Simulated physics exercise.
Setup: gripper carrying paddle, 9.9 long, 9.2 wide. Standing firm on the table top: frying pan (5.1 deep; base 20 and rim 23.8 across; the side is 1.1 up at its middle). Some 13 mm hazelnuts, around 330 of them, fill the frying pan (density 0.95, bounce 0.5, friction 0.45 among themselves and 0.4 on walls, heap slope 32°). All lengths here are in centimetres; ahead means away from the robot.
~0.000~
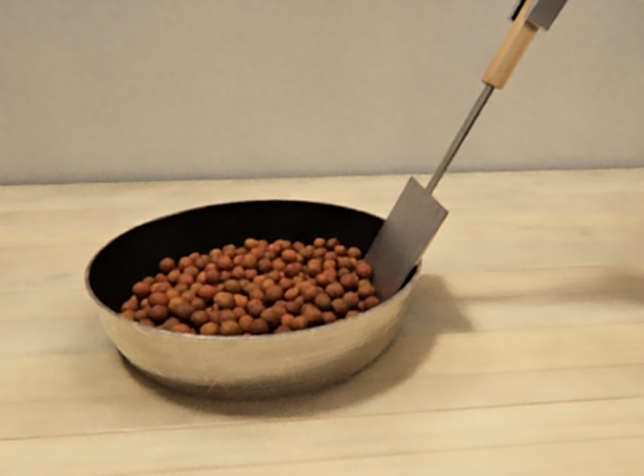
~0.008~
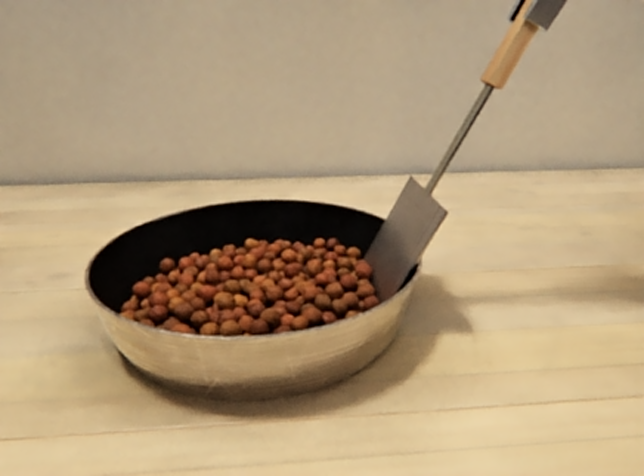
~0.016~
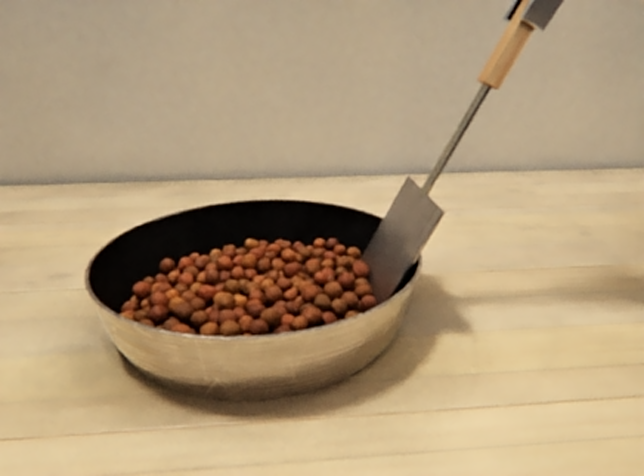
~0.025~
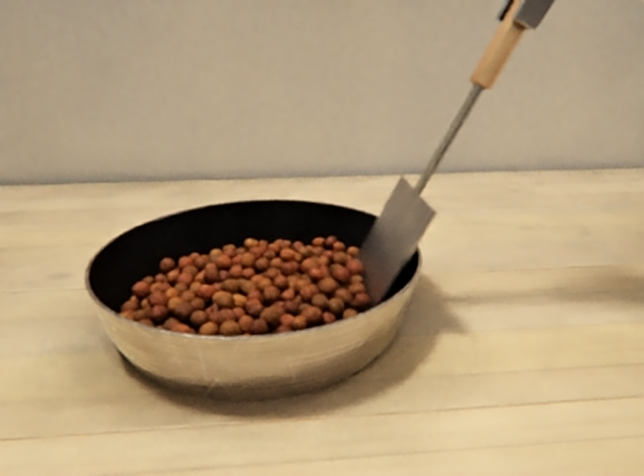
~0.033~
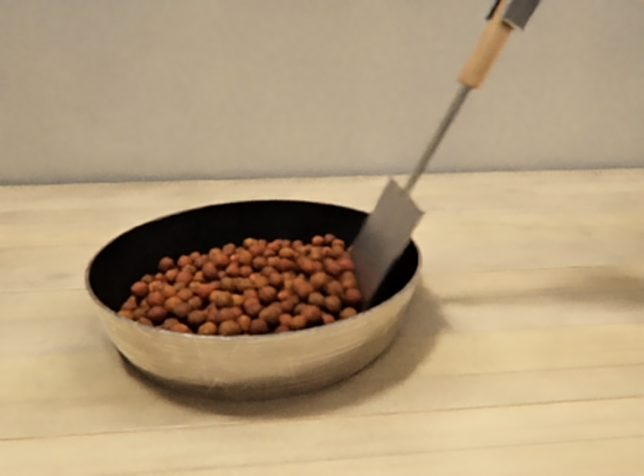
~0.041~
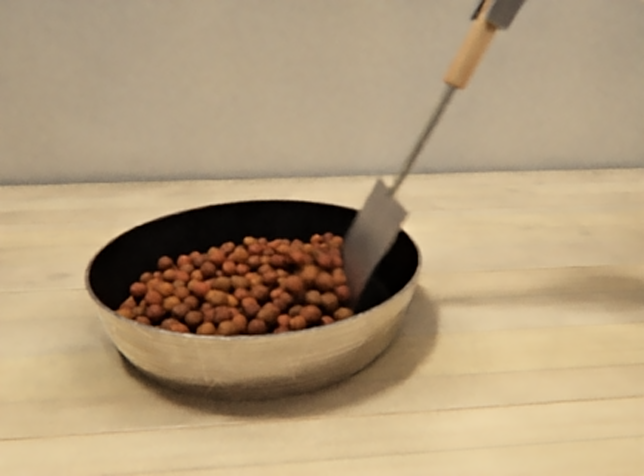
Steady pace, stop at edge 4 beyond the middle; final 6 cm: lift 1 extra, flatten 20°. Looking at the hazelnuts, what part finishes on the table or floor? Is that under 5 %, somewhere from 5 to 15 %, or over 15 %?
It is from 5 to 15 %.
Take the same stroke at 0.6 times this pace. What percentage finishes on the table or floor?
I'd put it around 0 per cent.
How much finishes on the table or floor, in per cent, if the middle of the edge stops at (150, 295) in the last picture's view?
Around 25 percent.
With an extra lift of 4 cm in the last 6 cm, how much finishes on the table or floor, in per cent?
You'd expect near 15 percent of it there.
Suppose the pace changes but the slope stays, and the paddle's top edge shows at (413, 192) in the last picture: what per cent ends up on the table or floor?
Some 0 percent.
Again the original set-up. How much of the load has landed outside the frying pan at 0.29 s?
Around 6 percent.
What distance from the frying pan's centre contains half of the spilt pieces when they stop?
Estimate: Near 40 cm.
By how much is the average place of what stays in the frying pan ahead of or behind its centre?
I'd say close to 4.5 cm toward the front.
After 0.06 s, sloping 62°, highest piece 6 above the table; 329 in the frying pan.
After 0.08 s, sloping 56°, highest piece 8 above the table; 329 in the frying pan.
After 0.29 s, sloping 43°, highest piece 6 above the table; 304 in the frying pan, 20 on the table or floor, 5 on the blade or in flight.
After 1.34 s, sloping 43°, highest piece 5 above the table; 303 in the frying pan, 26 on the table or floor.
In the end, 303 in the frying pan, 26 on the table or floor. That is 8 % on the table or floor.
